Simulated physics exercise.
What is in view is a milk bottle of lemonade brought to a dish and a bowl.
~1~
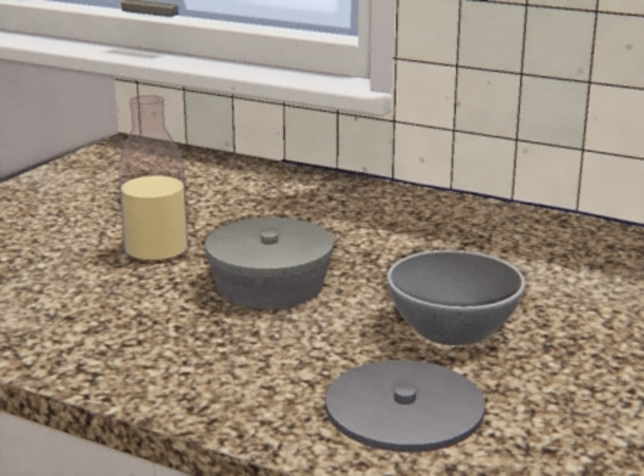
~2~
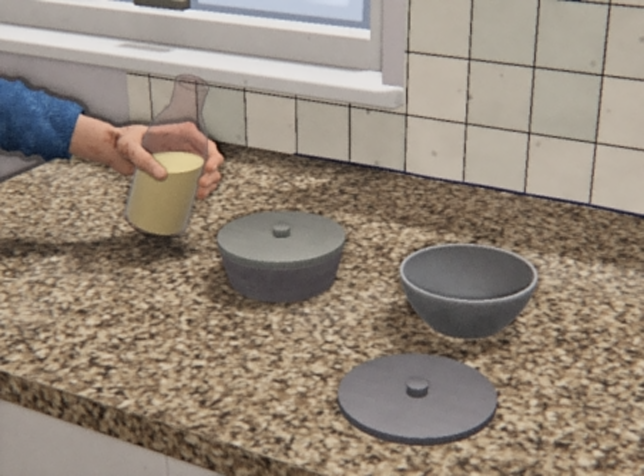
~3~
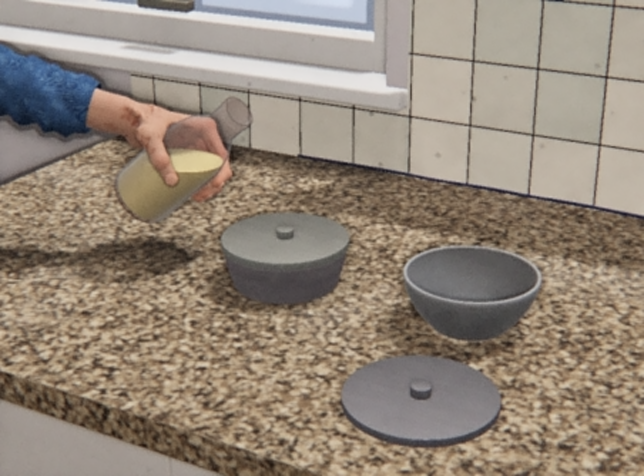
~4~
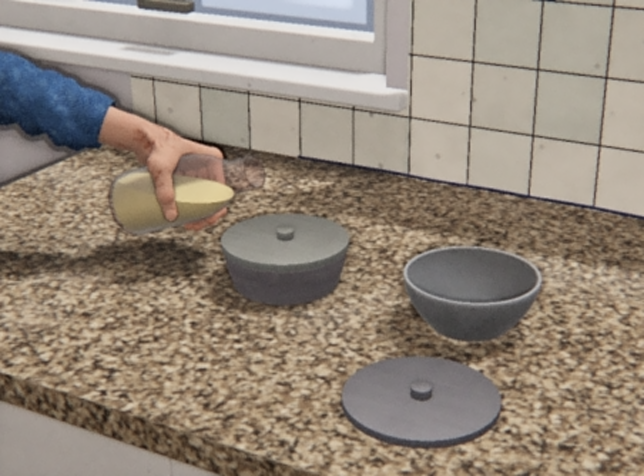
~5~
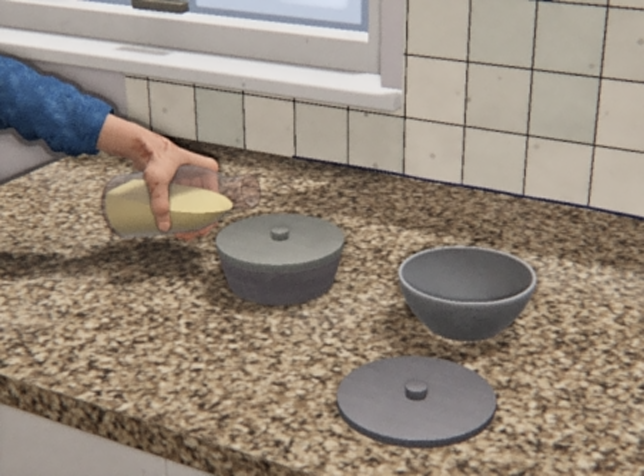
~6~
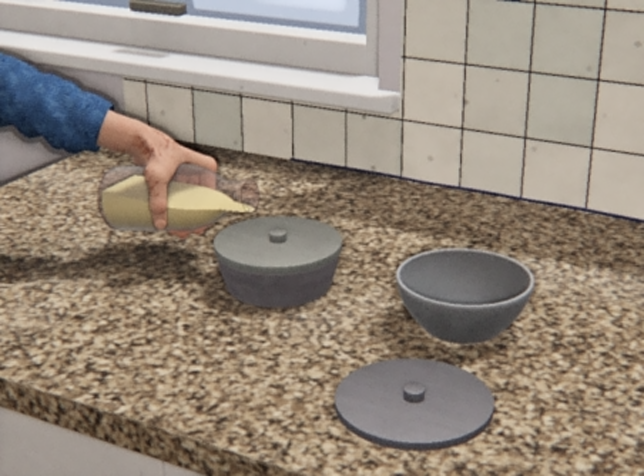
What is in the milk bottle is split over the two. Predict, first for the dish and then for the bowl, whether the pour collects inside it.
Prediction: The dish collects nothing, the bowl collects it.
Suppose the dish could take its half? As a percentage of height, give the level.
Somewhere near 35 in a hundred, I'd say.
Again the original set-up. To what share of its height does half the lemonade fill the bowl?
It ends up near 40 percent full.
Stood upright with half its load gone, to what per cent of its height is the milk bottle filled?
It comes out at some 20 per cent.
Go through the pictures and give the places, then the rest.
In the first picture, all stand on the top; milk bottle (152, 175) about half full; dish (270, 270) with its lid on; bowl (454, 306) open.
In the second picture, the hand lifts the milk bottle; milk bottle (174, 152) tipped 20° with all of its load; dish (282, 263) with its lid on.
In the third picture, tilting; milk bottle (190, 155) tipped 50° with all of its load; bowl (470, 302) open.
In the fourth picture, no stream yet; milk bottle (193, 188) tipped 70° with all of its load; dish (286, 266) with its lid on.
In the fifth picture, still nothing leaves it; milk bottle (187, 199) tipped 75° with all of its load; bowl (465, 302) open.
In the sixth picture, on the point of pouring; milk bottle (184, 197) tipped 80° with all of its load; dish (279, 268) with its lid on; bowl (463, 305) open.
Soon after, it hits the lid of the dish and runs off.
Later, the lemonade goes into the bowl.
In the end, the dish is empty, in a puddle; the bowl has its share inside.
